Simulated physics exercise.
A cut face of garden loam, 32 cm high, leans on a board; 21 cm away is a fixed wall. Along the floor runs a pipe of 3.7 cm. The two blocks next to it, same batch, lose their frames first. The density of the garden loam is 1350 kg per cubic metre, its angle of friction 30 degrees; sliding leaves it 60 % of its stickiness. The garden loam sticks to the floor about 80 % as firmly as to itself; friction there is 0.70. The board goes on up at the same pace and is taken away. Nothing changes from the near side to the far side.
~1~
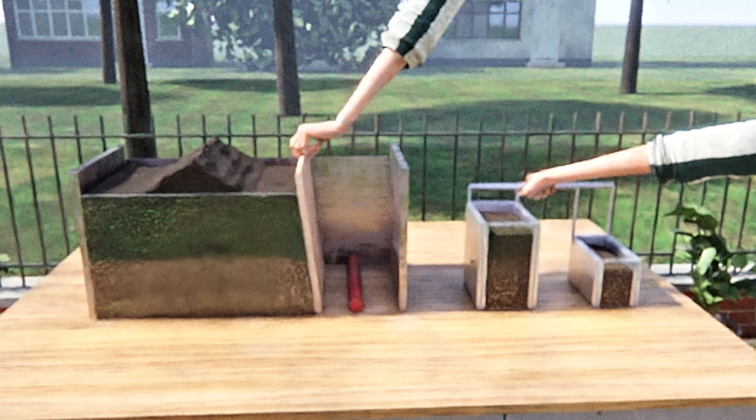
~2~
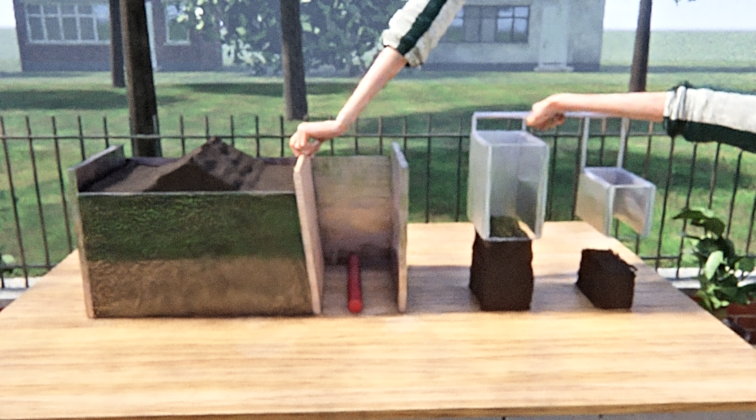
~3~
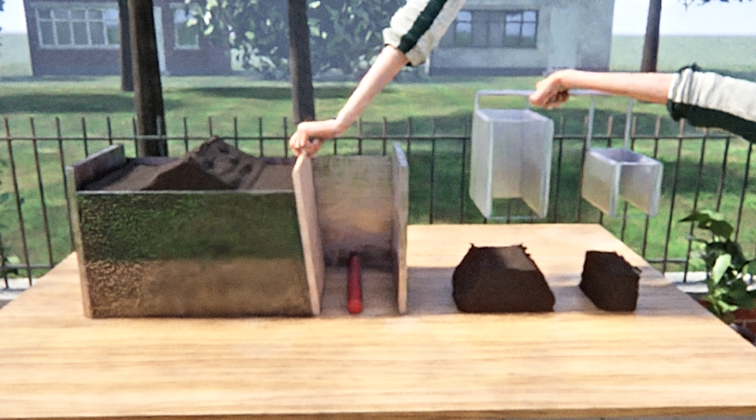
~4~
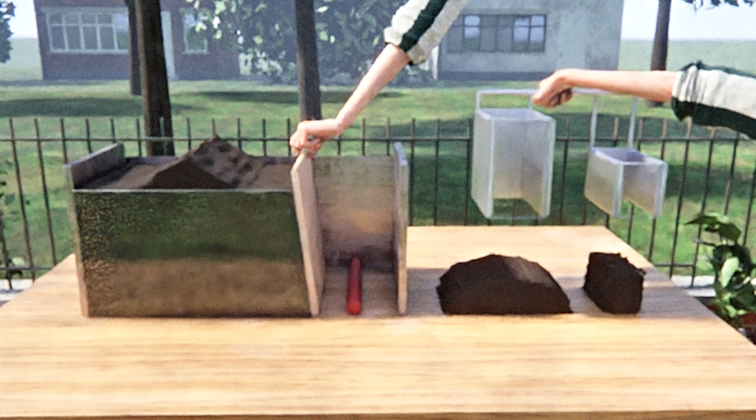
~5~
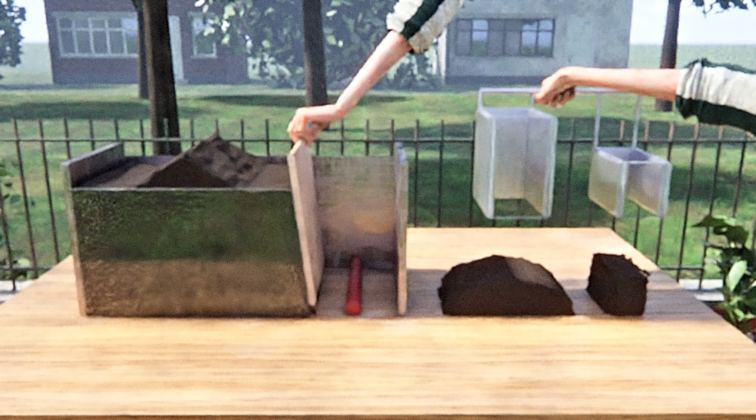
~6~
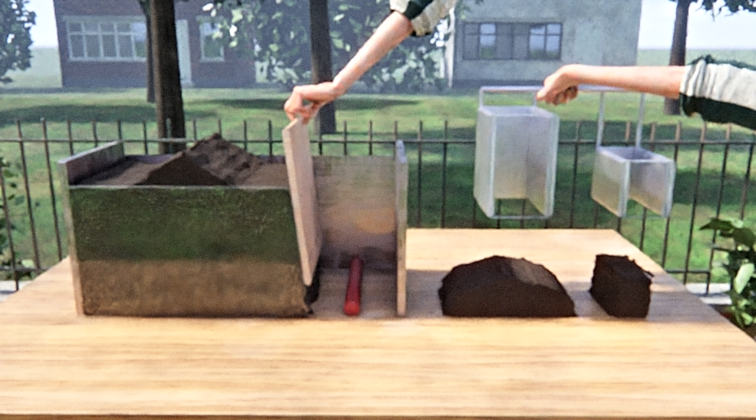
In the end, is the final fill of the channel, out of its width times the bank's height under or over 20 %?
The result is over 20 %.
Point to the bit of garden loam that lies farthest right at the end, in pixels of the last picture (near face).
Near (389, 307).
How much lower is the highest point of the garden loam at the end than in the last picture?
Roughly 6.0 cm.
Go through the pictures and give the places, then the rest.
In the first frame, top of the board at (297, 192), not yet moved; top of the garden loam at (187, 166); blocks stand 21 cm, 11 cm (left to right).
In the second frame, top of the board at (296, 191), not yet moved; top of the garden loam at (185, 164); blocks stand 20 cm, 11 cm (left to right).
In the third frame, top of the board at (295, 190), not yet moved; top of the garden loam at (183, 163); blocks stand 12 cm, 11 cm (left to right).
In the fourth frame, top of the board at (293, 189), not yet moved; top of the garden loam at (181, 161); blocks stand 9.9 cm, 11 cm (left to right).
In the fifth frame, top of the board at (290, 174), moved 3.4 cm; top of the garden loam at (179, 160); blocks stand 9.9 cm, 11 cm (left to right).
In the sixth frame, top of the board at (284, 150), moved 8.6 cm; top of the garden loam at (177, 158); blocks stand 9.9 cm, 11 cm (left to right).
Then, 0.30 s after the last picture, the face still stands, with nothing on top of the pipe; the channel is 0 % full.
Then, 0.66 s after the last picture, the fallen stuff reaches 40 % of the way across, with nothing on top of the pipe; the channel is 17 % full.
Then, 1.01 s after the last picture, the fallen stuff reaches 84 % of the way across, with 7.1 cm on top of the pipe; the channel is 29 % full.
Then, 1.37 s after the last picture, the fallen stuff reaches 90 % of the way across, with 7.1 cm on top of the pipe; the channel is 30 % full.
Then, 1.41 s after the last picture, at the end, the fallen stuff reaches 90 % of the way across, with 7.1 cm on top of the pipe; the channel is 30 % full.
